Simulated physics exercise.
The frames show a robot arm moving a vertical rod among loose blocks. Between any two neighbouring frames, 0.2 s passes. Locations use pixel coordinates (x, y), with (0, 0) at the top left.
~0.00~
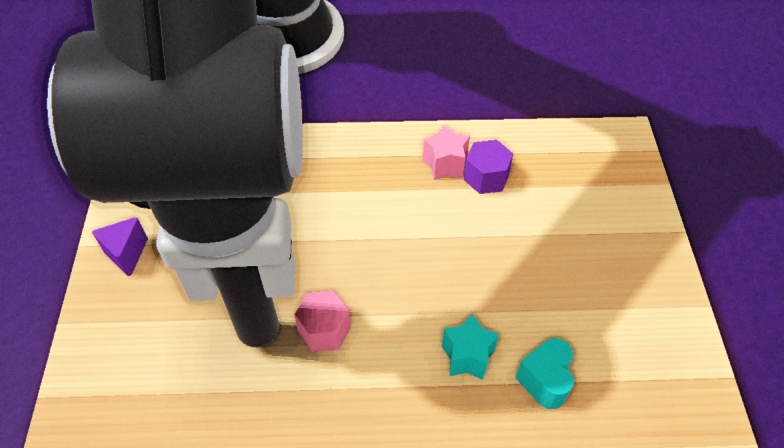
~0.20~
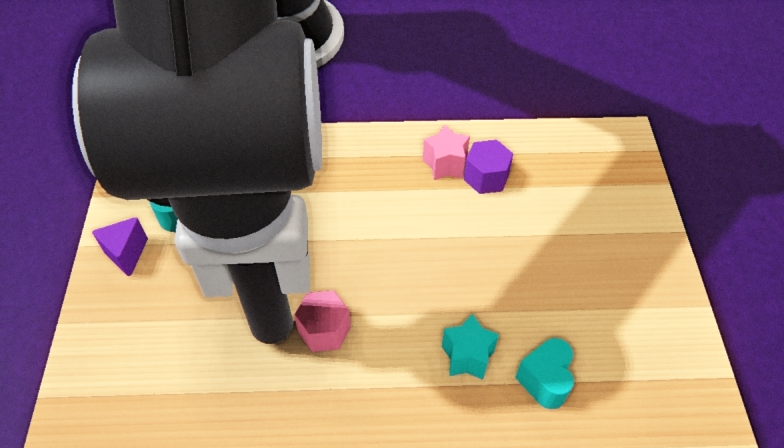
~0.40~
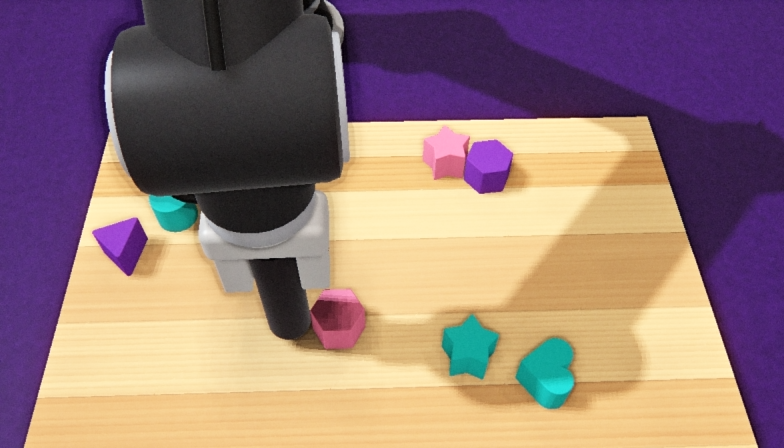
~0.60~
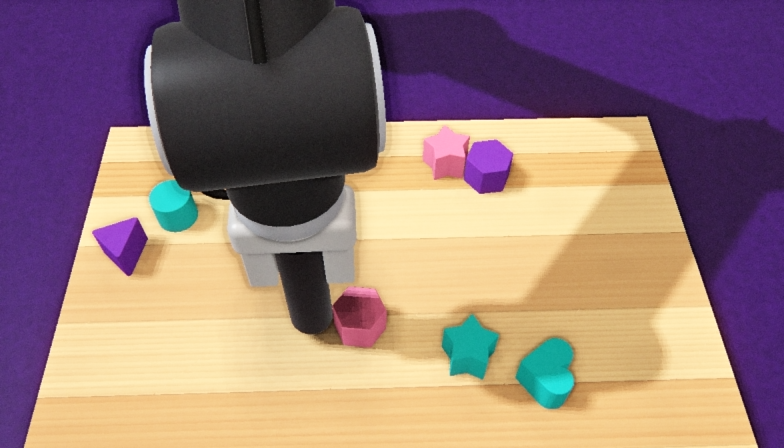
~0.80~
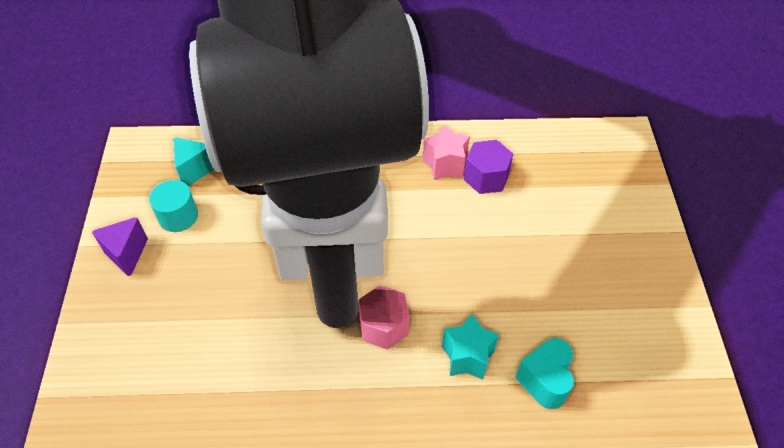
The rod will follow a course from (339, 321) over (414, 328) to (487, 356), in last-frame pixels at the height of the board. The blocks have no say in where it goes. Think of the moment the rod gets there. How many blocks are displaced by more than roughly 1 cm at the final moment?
Most likely three or more.
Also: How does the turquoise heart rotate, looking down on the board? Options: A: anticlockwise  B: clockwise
The answer is A.
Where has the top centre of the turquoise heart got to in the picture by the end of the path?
So, by the moment the path ends, you'll find the top centre of the turquoise heart at (604, 383).
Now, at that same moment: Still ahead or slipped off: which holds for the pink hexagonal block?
It will keep going ahead of the rod.
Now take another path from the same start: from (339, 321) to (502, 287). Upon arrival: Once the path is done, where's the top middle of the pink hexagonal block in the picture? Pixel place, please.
My estimate: (455, 321).
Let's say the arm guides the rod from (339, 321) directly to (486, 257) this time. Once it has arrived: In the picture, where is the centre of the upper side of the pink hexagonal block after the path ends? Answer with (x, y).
At pixel (431, 308).
What follows on the original path. One third of the way, rod at (390, 311); pink hexagonal block at (433, 318), turned 30° clockwise; turquoise star-shaped block at (480, 343).
Two thirds of the way, rod at (440, 328); pink hexagonal block at (480, 346), turned 60° clockwise; turquoise star-shaped block at (522, 372), turned 20° anticlockwise; turquoise heart at (572, 369), turned 15° anticlockwise.
At the end, rod at (489, 347); pink hexagonal block at (526, 374), turned 75° clockwise; turquoise star-shaped block at (562, 411); turquoise heart at (604, 383), turned 75° anticlockwise.
